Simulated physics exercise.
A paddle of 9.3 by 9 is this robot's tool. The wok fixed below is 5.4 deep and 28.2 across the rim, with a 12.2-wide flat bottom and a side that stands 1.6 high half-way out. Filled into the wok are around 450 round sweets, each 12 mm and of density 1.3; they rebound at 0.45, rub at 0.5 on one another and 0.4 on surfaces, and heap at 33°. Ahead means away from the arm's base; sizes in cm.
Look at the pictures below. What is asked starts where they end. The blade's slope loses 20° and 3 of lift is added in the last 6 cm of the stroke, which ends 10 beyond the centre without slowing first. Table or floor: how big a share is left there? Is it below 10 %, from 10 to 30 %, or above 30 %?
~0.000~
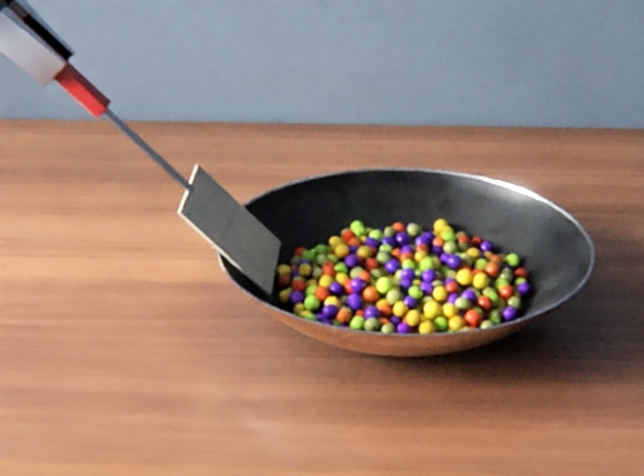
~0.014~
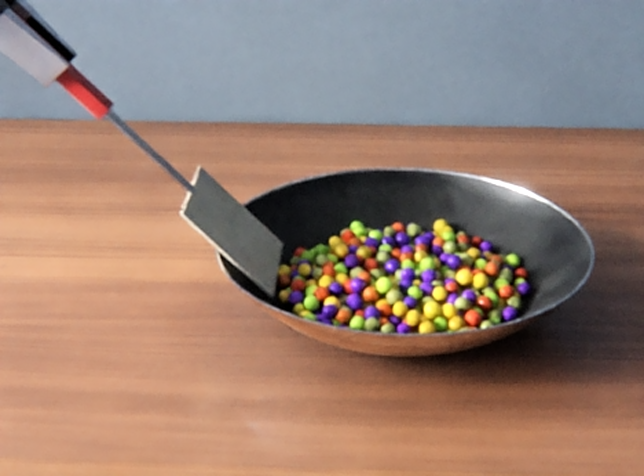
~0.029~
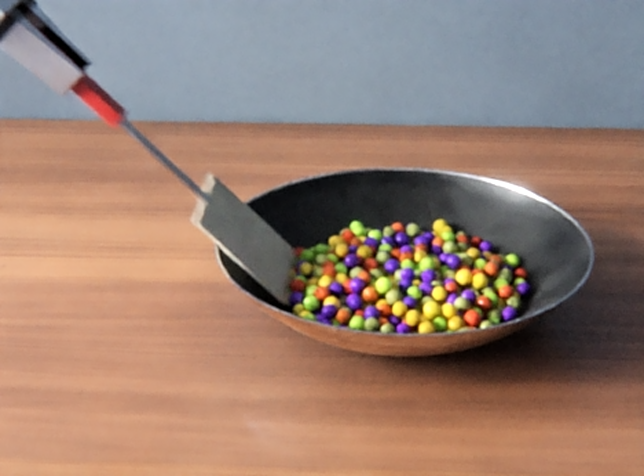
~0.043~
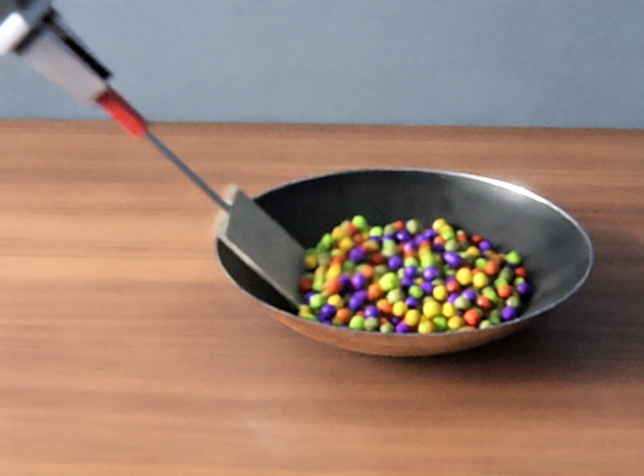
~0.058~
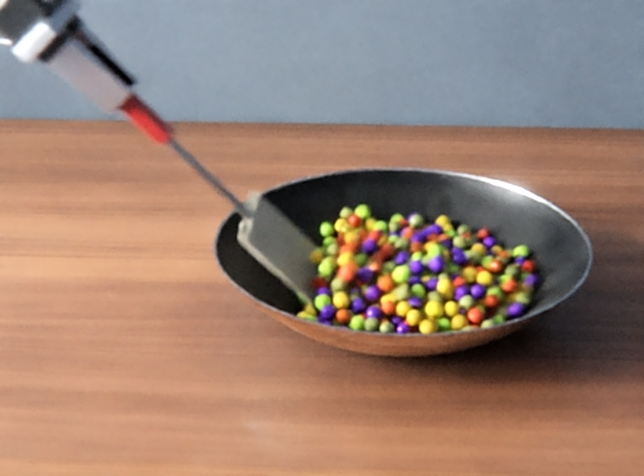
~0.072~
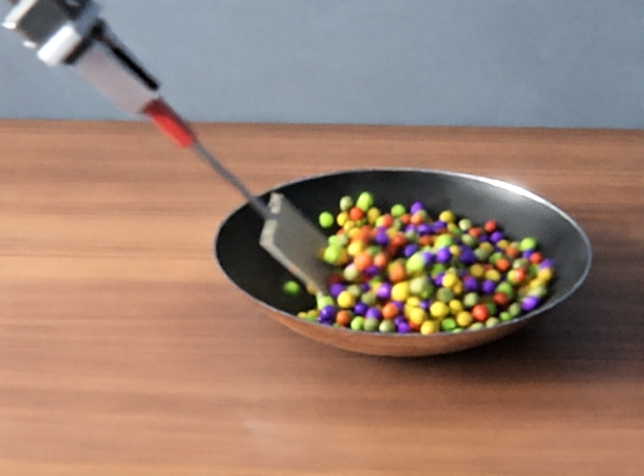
Above 30 %.
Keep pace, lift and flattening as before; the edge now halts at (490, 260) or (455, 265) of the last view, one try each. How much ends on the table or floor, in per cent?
About 25 and 5 per cent.
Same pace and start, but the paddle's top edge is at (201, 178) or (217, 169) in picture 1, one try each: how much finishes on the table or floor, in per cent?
About 45% and 45%.
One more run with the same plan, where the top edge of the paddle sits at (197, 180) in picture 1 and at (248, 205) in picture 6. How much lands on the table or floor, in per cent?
Some 35 per cent.
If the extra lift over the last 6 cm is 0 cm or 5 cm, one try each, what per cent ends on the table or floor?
45 and 40 per cent.
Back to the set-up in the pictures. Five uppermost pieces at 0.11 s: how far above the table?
Roughly 8 cm above the table.
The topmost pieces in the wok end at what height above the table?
Height at rest: Roughly 4.5 cm.
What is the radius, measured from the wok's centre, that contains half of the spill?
Close to 44 cm from the centre.
After 0.11 s, sloping 46°, highest piece 9 above the table; 454 in the wok.
After 0.14 s, sloping 41°, highest piece 10 above the table; 449 in the wok, 5 on the blade or in flight.
After 0.36 s, sloping 26°, highest piece 20 above the table; 258 in the wok, 63 on the table or floor, 133 on the blade or in flight.
After 1.41 s, sloping 26°, highest piece 4 above the table; 258 in the wok, 196 on the table or floor.
At rest, 258 in the wok, 196 on the table or floor. That is 43 % on the table or floor.
